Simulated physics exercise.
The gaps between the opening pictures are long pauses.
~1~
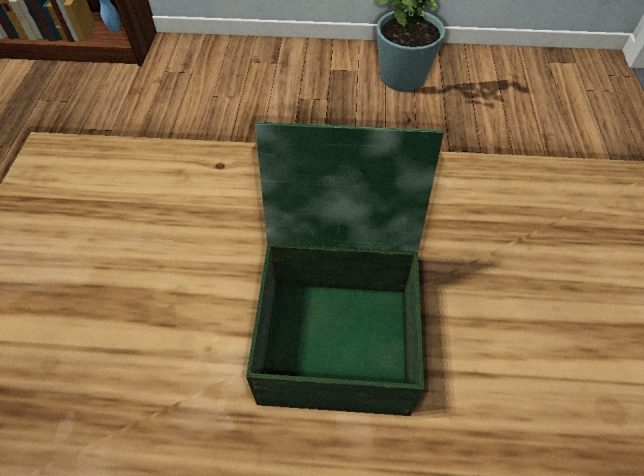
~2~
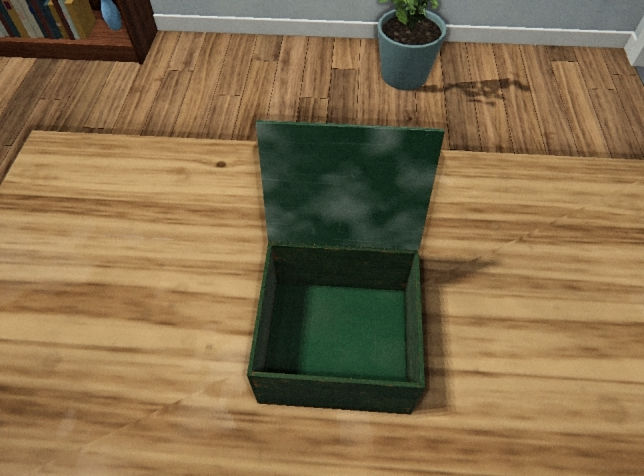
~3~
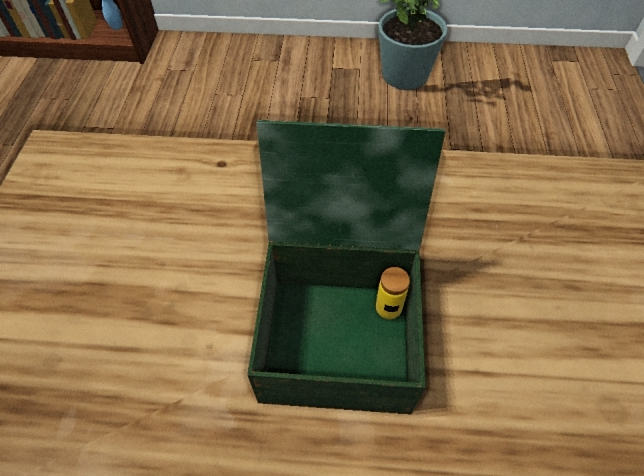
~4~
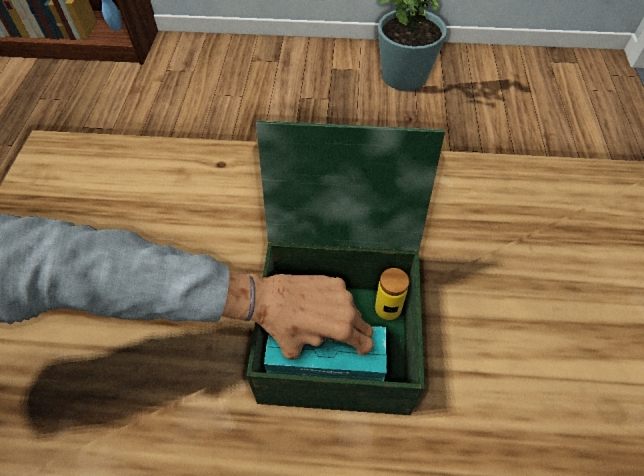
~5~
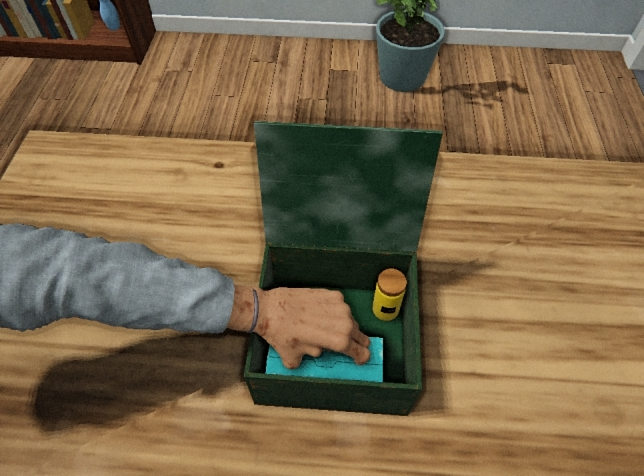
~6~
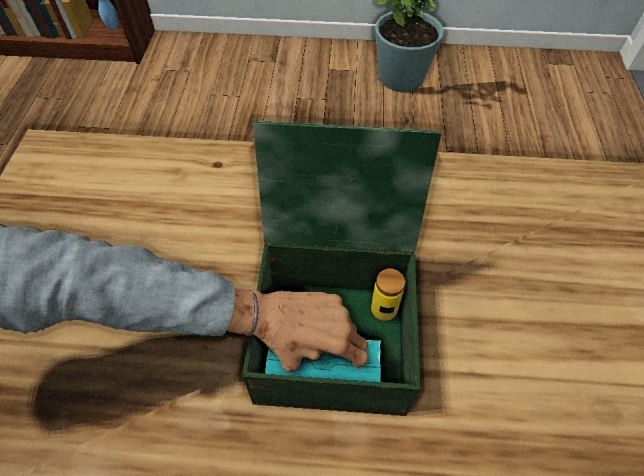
The clip shows an open green box on a wooden table, empty at first, then with a yellow shaker inside; a hand reaches in from the left and lowers a turquoise carton into the box beside the shaker.
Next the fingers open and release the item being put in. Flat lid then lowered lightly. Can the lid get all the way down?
Yes, it goes all the way down.
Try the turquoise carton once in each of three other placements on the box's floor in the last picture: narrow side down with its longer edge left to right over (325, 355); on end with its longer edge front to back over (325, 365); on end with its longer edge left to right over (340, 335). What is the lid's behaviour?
Case one lid shut, case two lid open, case three lid open.
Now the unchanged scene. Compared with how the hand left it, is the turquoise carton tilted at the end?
After all that, it keeps its set angle.
Then, 1.40 s later than the last frame, lid 70° above the rim.
Then, 1.90 s later than the last frame, lid 29° above the rim.
When it is over, lid shut; both as before. End places, in pixels of the last picture, turquoise carton near (323, 369).
